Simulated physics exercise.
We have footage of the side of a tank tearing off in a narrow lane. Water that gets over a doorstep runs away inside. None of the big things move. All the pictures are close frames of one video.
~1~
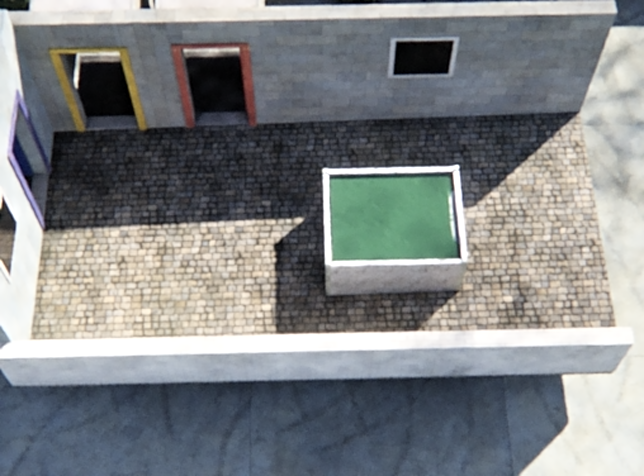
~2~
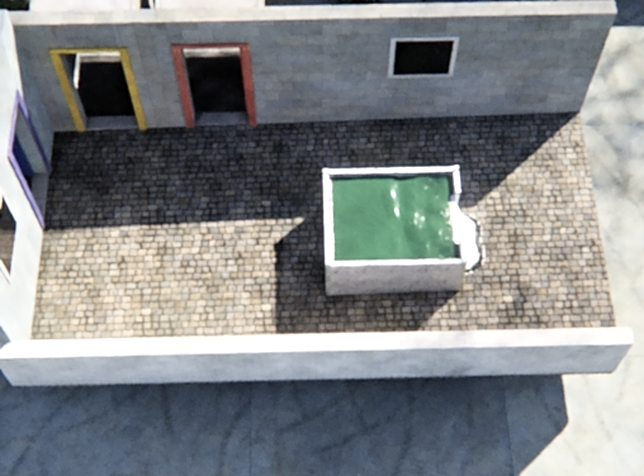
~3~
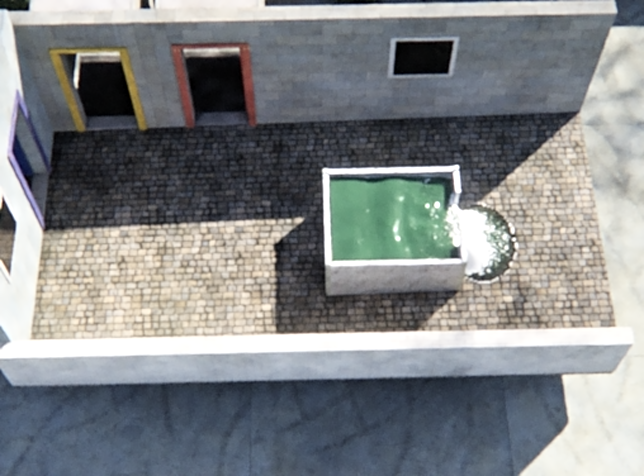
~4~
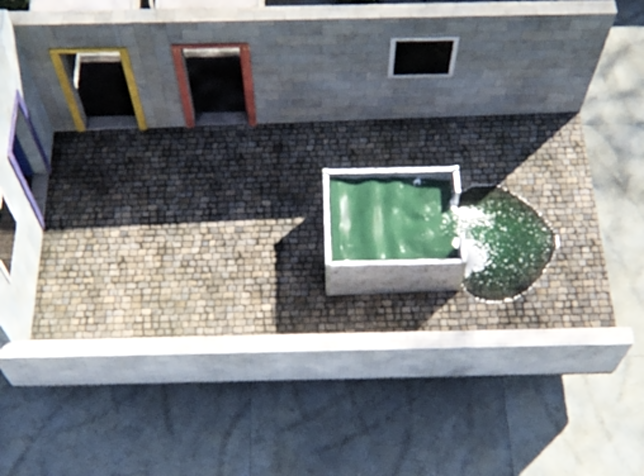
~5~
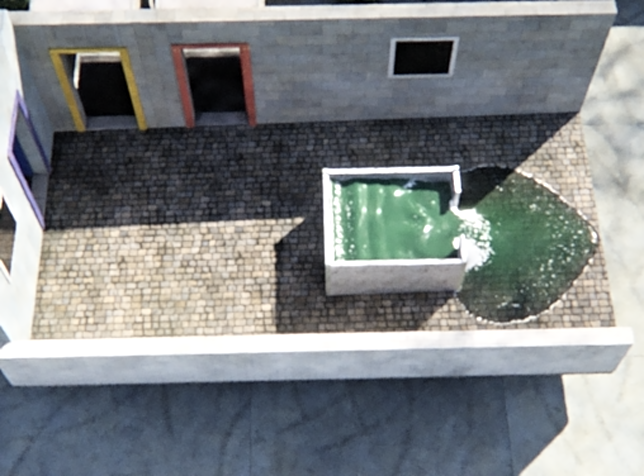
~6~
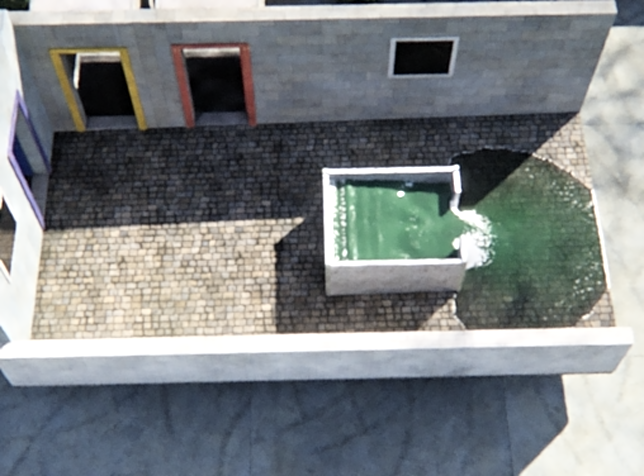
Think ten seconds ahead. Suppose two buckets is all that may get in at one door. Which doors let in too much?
The blue door respects the limit. The red door respects the limit. The yellow door respects the limit.
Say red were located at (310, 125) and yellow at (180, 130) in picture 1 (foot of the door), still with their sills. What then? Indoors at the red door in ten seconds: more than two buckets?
Note: Red door lets in too little.
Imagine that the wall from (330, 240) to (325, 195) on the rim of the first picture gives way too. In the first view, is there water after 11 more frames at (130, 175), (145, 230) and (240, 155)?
So that's waterlogged for the first, waterlogged for the second and waterlogged for the third.
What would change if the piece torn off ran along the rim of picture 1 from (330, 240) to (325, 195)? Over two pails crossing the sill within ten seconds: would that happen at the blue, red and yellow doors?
Well, the blue door overshoots, the red door overshoots, and the yellow door overshoots.
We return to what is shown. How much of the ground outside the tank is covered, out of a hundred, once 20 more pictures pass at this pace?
My estimate is near 25 per cent.
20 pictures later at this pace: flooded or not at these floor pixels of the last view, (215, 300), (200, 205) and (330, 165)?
First spot spared, second spot spared, third spot spared.
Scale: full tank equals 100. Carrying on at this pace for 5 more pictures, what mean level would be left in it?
About 64 %.
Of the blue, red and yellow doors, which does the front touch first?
Soonest: The one in red.
A moment on, water covers 20 % of the floor; the blue door not reached, the red door not reached, the yellow door not reached.
Next, water covers 25 % of the floor; the blue door not reached, the red door not reached, the yellow door not reached.
Then, water covers 25 % of the floor; the blue door not reached, the red door not reached, the yellow door not reached.
Later, water covers 30 % of the floor; the blue door not reached, the red door not reached, the yellow door not reached.
In the end, water covers 25 % of the floor; the blue door not reached, the red door wet at the sill, nothing in, the yellow door not reached.
